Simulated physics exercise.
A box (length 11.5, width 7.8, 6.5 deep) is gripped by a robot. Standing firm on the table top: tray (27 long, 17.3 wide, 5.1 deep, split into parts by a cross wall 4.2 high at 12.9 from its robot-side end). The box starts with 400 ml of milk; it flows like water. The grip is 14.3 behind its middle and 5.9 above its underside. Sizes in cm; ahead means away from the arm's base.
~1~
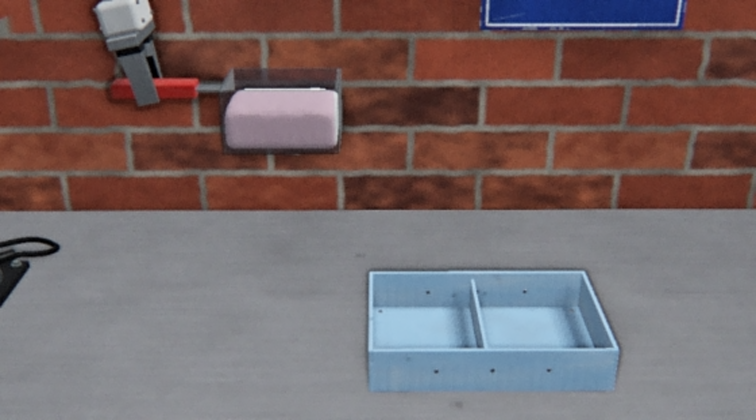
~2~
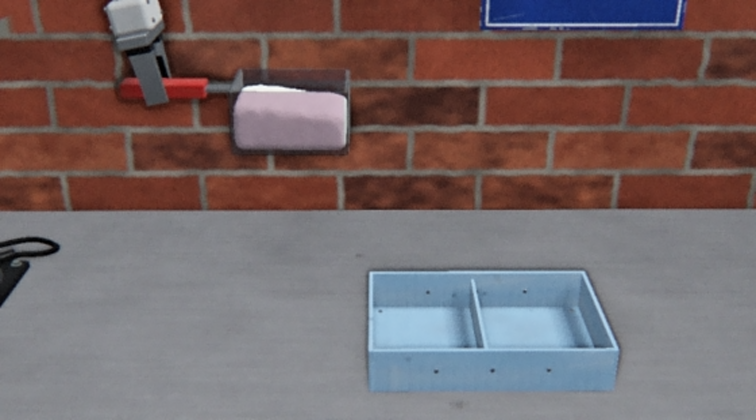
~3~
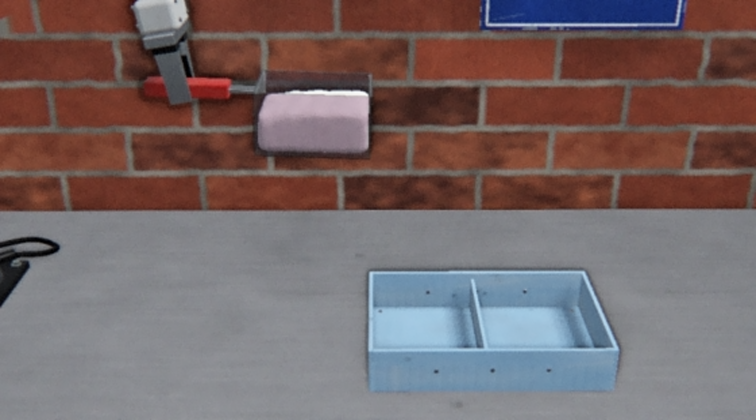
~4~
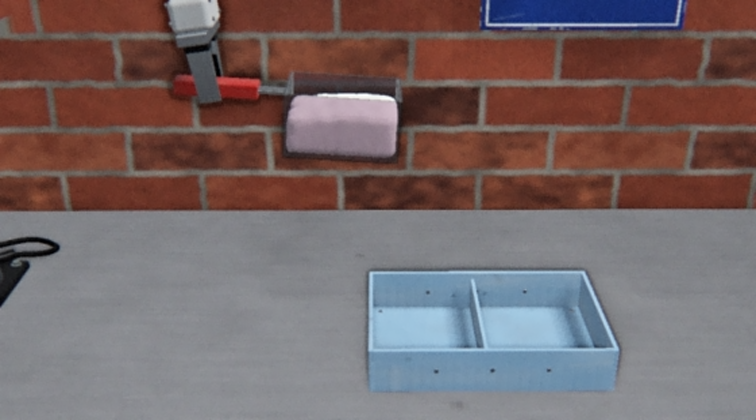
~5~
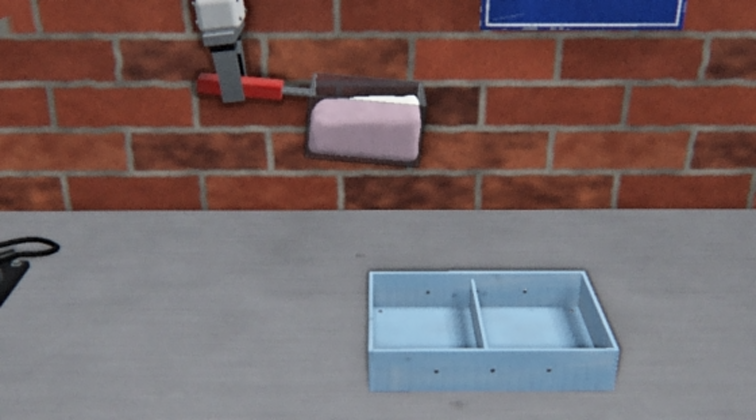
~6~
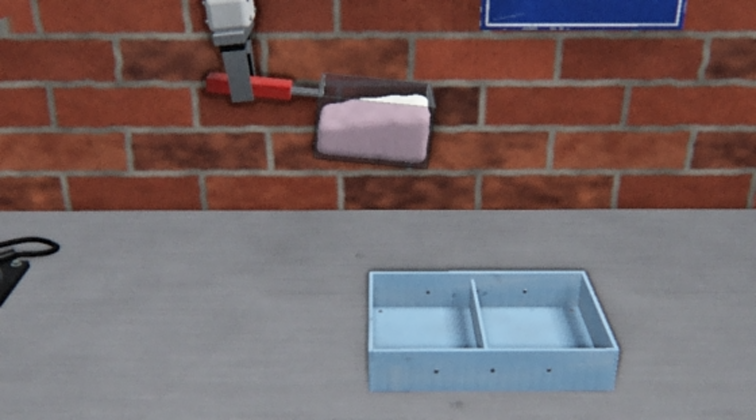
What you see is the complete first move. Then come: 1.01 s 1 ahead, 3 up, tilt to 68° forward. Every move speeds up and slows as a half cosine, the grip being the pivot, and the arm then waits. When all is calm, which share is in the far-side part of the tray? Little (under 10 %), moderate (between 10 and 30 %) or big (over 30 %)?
Share in the far-side part of the tray: Little (under 10 %).
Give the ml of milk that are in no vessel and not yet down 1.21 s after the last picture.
Some 35 ml.
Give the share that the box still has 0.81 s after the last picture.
About 60 %.
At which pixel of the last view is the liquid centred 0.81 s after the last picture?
Near (357, 244).
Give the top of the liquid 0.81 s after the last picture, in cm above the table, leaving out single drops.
About 21 cm.
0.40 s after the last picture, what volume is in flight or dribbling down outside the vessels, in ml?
About 5 ml.
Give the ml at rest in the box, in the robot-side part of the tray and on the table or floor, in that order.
Roughly 80, 240, 70 ml.
Then, 0.40 s later, tilted 27° forward, liquid up to 27 above the table; 395 ml in the box, 5 ml in the air or running down outside.
Then, 0.81 s later, tilted 62° forward, liquid up to 47 above the table; 230 ml in the box, 100 ml in the robot-side part, 65 ml in the air or running down outside.
Then, 1.21 s later, tilted 68° forward, liquid up to 72 above the table; 230 ml in the robot-side part, 115 ml in the box, 15 ml on the table or floor, 5 ml in the far-side part, 35 ml in the air or running down outside.
Then, 2.01 s later, tilted 68° forward, liquid up to 40 above the table; 240 ml in the robot-side part, 85 ml in the box, 65 ml on the table or floor, 5 ml in the far-side part.
At rest, 240 ml in the robot-side part, 85 ml in the box, 65 ml on the table or floor, 5 ml in the far-side part. That is 1 % in the far-side part of the tray.
